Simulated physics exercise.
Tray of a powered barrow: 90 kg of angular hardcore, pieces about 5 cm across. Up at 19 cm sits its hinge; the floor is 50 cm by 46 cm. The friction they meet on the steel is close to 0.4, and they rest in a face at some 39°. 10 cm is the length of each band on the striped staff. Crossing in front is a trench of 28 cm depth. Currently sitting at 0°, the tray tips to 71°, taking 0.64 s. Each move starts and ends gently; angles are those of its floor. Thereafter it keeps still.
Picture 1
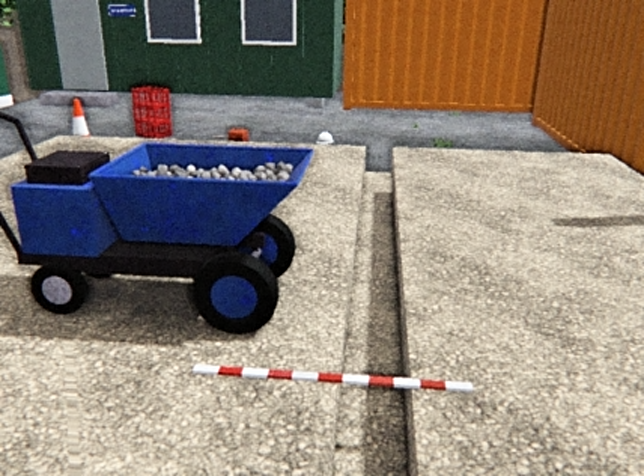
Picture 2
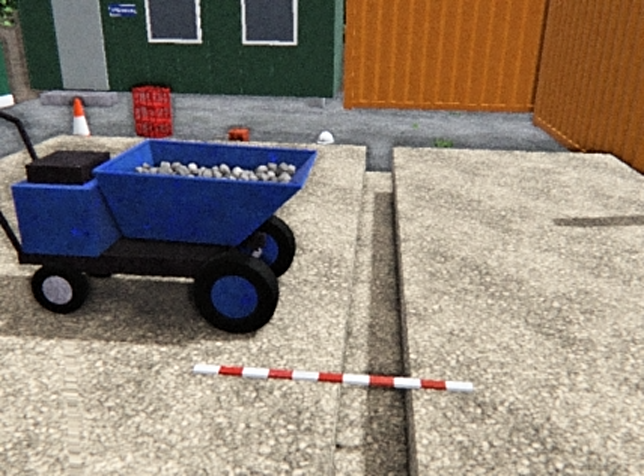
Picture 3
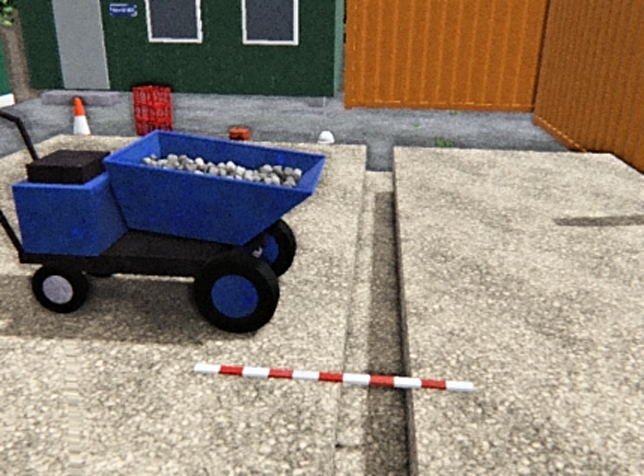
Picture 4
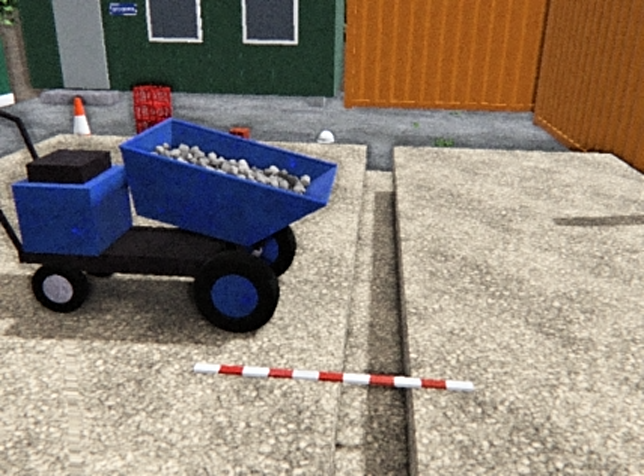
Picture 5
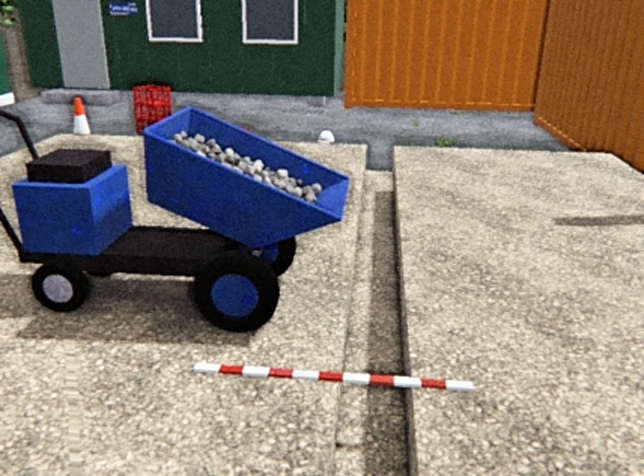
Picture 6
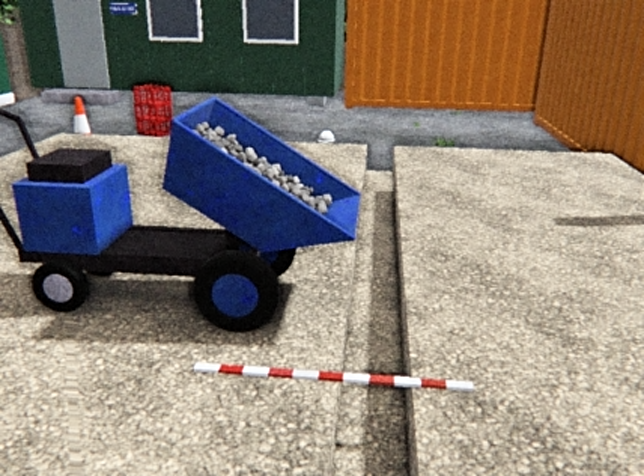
The footage shows a blue powered barrow loaded with grey stones standing left of a narrow trench, behind a red-and-white striped pole. Its tray tilts gradually steeper toward the right, the rear rising while the wheels stay still.
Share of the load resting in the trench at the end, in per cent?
67 per cent.
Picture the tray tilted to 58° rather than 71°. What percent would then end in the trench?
It would be close to 30 percent.
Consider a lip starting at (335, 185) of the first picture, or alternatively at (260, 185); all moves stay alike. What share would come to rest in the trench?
First place: Near 5%; second place: Near 95%.
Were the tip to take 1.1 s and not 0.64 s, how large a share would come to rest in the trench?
I'd put it at some 80 in a hundred.
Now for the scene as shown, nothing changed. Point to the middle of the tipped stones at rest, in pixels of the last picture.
Somewhere near pixel (393, 338).
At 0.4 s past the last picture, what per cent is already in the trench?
Some 15 per cent of the load by that point.
Then, 0.2 s after the last picture the floor is at 60°, 100 % in the tray; the foremost stones are at (350, 254).
Then, 0.4 s after the last picture the floor is at 71°, 85 % in the tray, 13 % in the trench, 2 % past the trench; the foremost stones are at (419, 305).
Then, 0.8 s after the last picture the floor is at 71°, 22 % in the tray, 45 % in the trench, 34 % past the trench; the foremost stones are at (568, 319).
Then, 2.7 s after the last picture the floor is at 71°, 0 % in the tray, 67 % in the trench, 33 % past the trench; the foremost stones are past the picture's edge.
